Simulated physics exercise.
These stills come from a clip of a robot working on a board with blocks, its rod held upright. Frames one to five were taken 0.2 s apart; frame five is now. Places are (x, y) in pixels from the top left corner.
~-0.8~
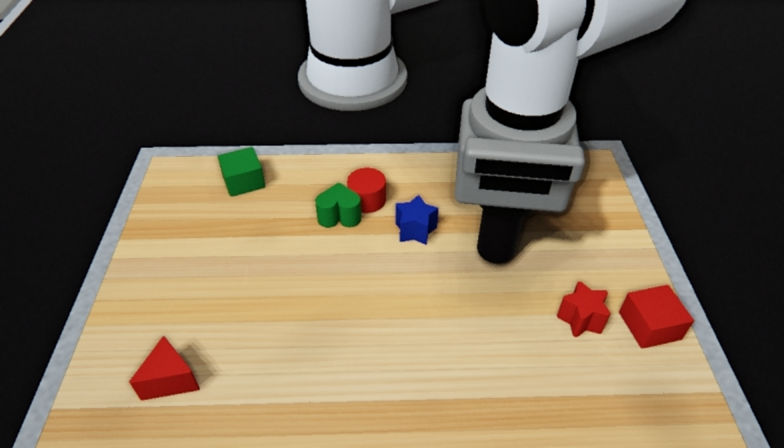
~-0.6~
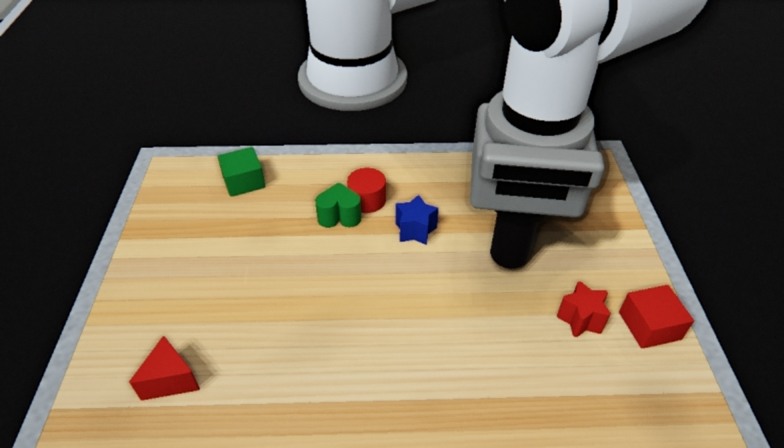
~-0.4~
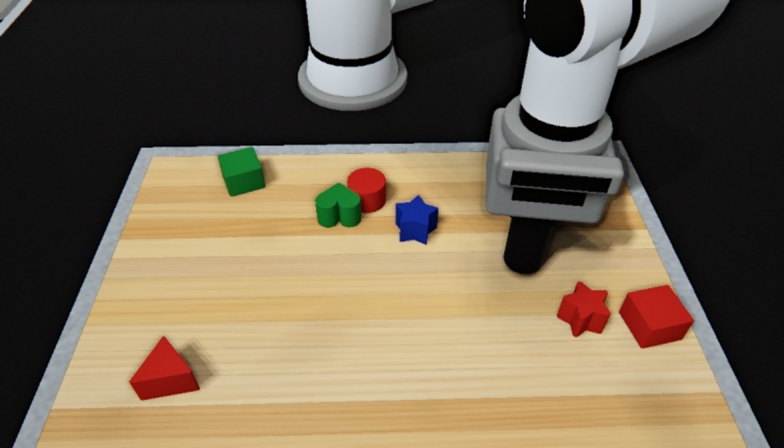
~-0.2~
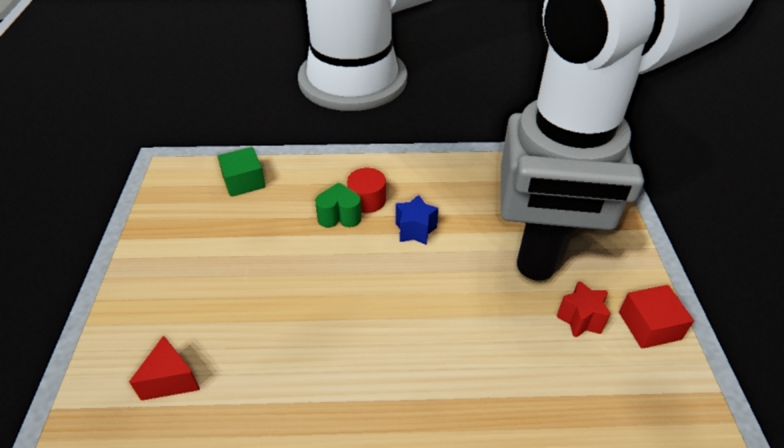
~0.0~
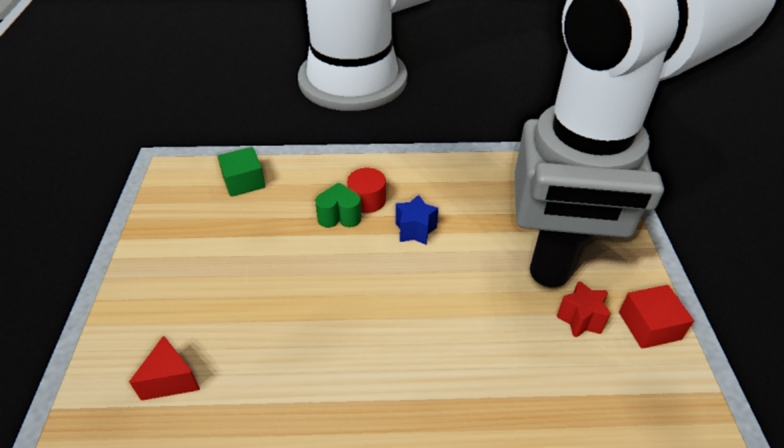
A white and grey robot arm with a black rod stands over a light wooden board with a grey edge, seen from above and in front against black. A green cube, green heart, red disc and blue star sit toward the back, a red triangle at front left, a red star and red cube at right. The arm slides the rod slightly right and forward, nearing the red star, while the blocks and view stay still.
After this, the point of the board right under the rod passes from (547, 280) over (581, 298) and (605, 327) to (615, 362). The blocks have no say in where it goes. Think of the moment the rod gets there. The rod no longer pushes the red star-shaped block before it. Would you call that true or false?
That statement is not accurate.
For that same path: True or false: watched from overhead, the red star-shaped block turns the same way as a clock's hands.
The claim holds.
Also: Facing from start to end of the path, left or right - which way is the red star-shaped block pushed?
It shifts rightward.
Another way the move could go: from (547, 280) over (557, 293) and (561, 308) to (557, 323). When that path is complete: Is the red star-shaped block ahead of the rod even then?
I expect not.
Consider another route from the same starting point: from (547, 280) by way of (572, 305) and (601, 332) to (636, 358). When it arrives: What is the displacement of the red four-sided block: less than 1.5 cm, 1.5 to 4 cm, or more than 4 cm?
Less than 1.5 cm.
What follows on the original path. One third of the way, rod (585, 292); red star-shaped block (599, 312), turned 40° clockwise.
Two thirds of the way, rod (608, 321); red star-shaped block (610, 339), turned 65° clockwise.
At the end, rod (618, 356); red star-shaped block (613, 374), turned 75° clockwise; red four-sided block still.
